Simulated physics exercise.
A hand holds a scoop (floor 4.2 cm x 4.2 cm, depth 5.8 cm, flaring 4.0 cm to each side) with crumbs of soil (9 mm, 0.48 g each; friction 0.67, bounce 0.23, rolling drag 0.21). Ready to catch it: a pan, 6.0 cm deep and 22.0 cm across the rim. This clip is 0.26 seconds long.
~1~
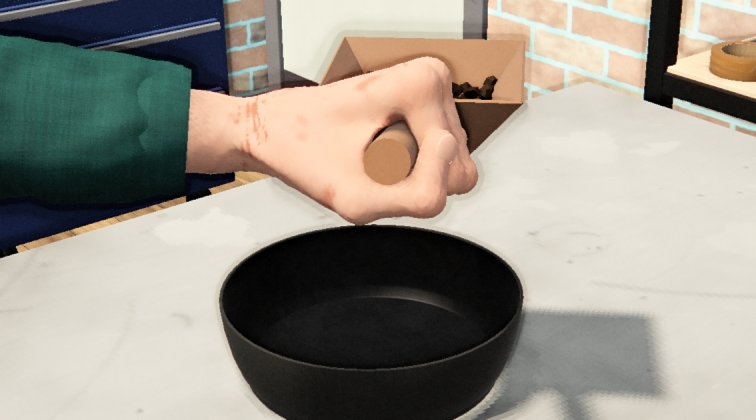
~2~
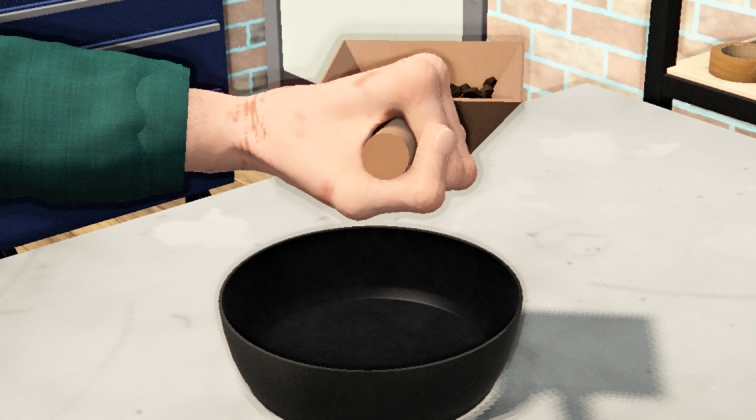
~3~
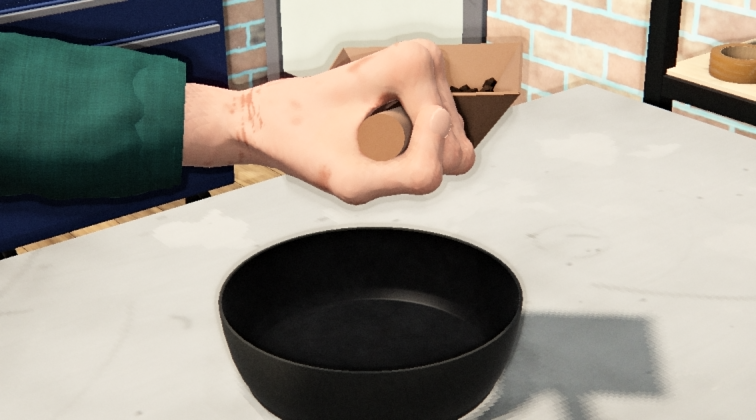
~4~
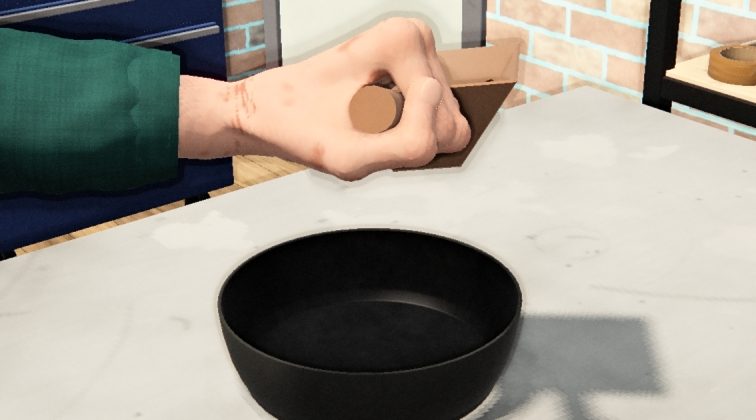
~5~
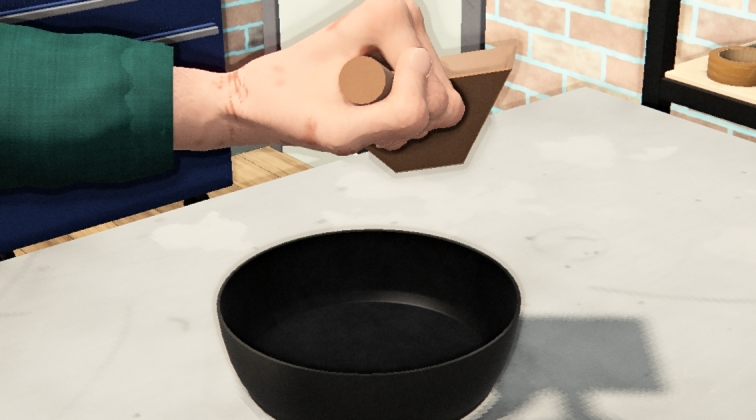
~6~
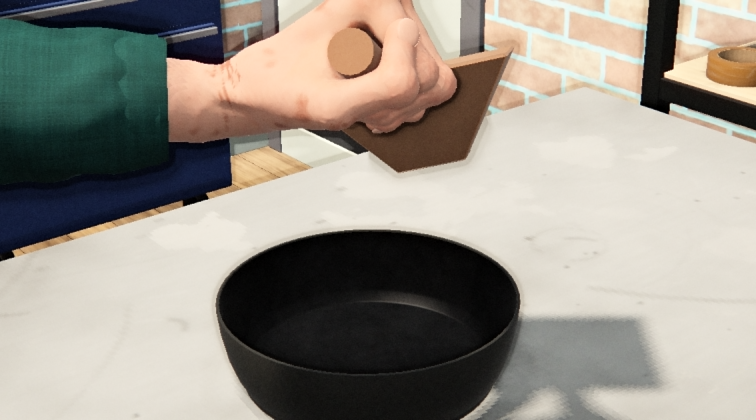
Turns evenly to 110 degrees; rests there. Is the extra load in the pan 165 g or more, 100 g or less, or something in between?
It is 100 g or less.
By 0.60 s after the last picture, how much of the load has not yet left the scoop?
I'd say around 95 per cent of the load.
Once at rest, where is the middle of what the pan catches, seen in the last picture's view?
Near (346, 353).
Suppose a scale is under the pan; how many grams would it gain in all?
Around 90 grams.
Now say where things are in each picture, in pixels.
The first picture shows scoop at (517, 78); tilt 0 degrees; top of the load at (466, 89); pan at (371, 289).
The second picture shows scoop at (516, 78); tilt 1 degrees; top of the load at (456, 91).
The third picture shows scoop at (515, 75); tilt 4 degrees; low side back; top of the load at (487, 92).
The fourth picture shows scoop at (512, 71); tilt 10 degrees; low side back.
The fifth picture shows scoop at (509, 66); tilt 15 degrees; low side back.
The sixth picture shows scoop at (505, 61); tilt 20 degrees; low side back; pan at (368, 294).
Then, 0.33 s after the last picture, tilt 54 degrees; 0 g in the pan, scoop holds 100 %.
Then, 0.60 s after the last picture, tilt 81 degrees; 1 g in the pan, scoop holds 95 %.
Then, 0.85 s after the last picture, tilt 106 degrees; 74 g in the pan, scoop holds 5 %.
Then, 1.10 s after the last picture, tilt 110 degrees; 87 g in the pan, scoop holds 0 %.
In the end, 87 g in the pan, scoop holds 0 %.
